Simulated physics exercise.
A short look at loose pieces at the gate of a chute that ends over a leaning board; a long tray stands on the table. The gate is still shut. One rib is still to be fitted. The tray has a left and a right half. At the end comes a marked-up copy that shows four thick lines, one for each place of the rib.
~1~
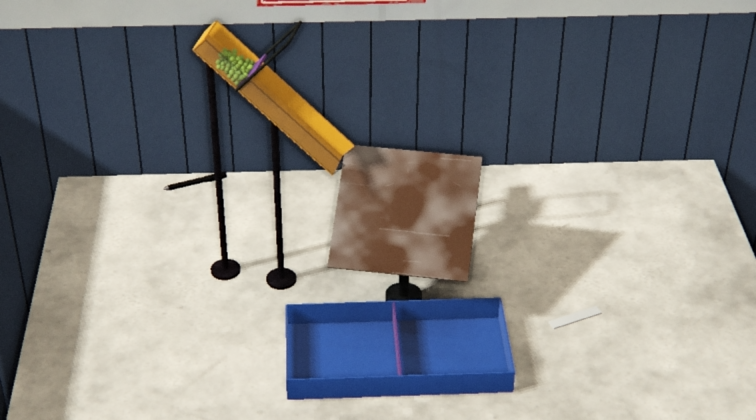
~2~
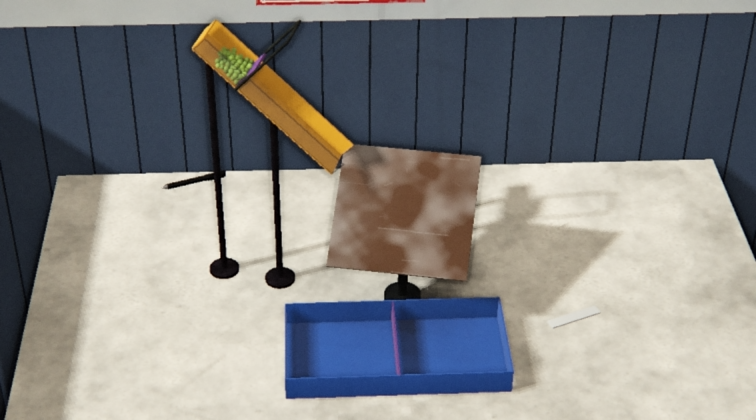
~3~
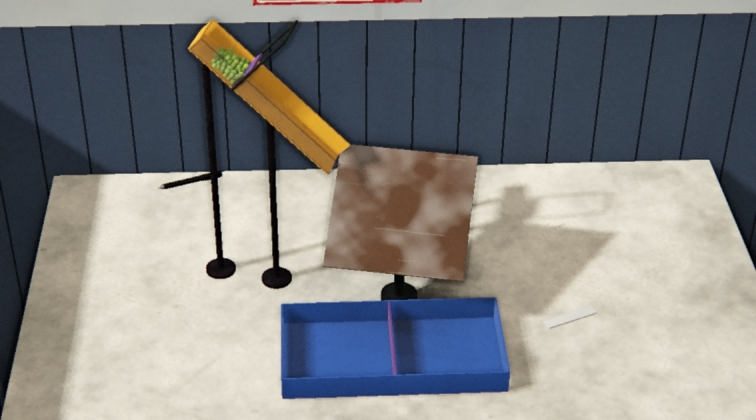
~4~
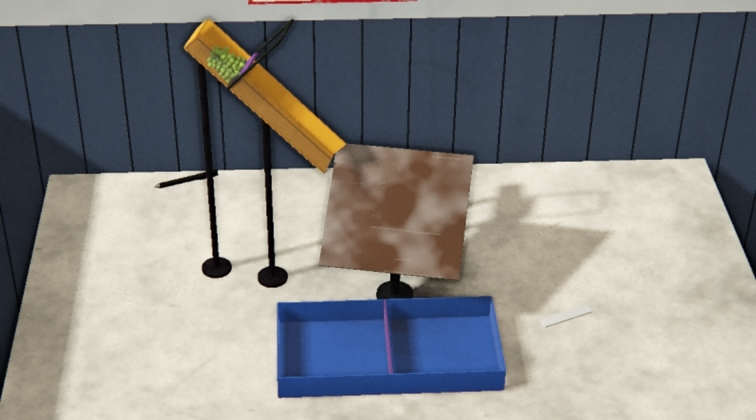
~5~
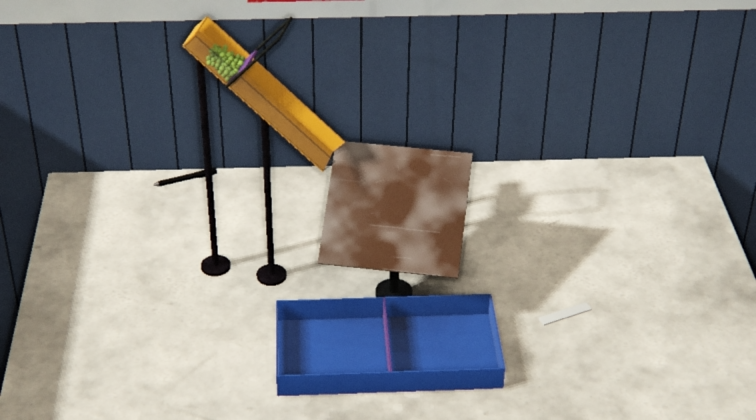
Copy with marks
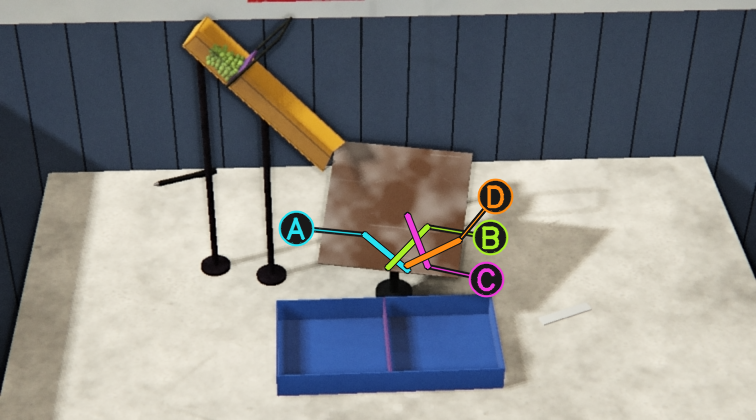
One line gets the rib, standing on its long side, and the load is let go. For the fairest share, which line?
Line D does it best.
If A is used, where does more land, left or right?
The right half.
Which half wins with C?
The right half.
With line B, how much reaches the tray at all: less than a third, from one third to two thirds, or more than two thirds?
Line B gives more than two thirds.
On the marked copy, line A from (364, 234) to (407, 270); line B from (427, 226) to (388, 267); line C from (407, 215) to (427, 266); line D from (459, 240) to (407, 265).
For line A, of what is caught, a stray few in the left half, nearly all in the right.
For line B, of what is caught, nearly all in the left half, a small part in the right.
For line C, of what is caught, a stray few in the left half, nearly all in the right.
For line D, of what is caught, about a third in the left half, about two thirds in the right.
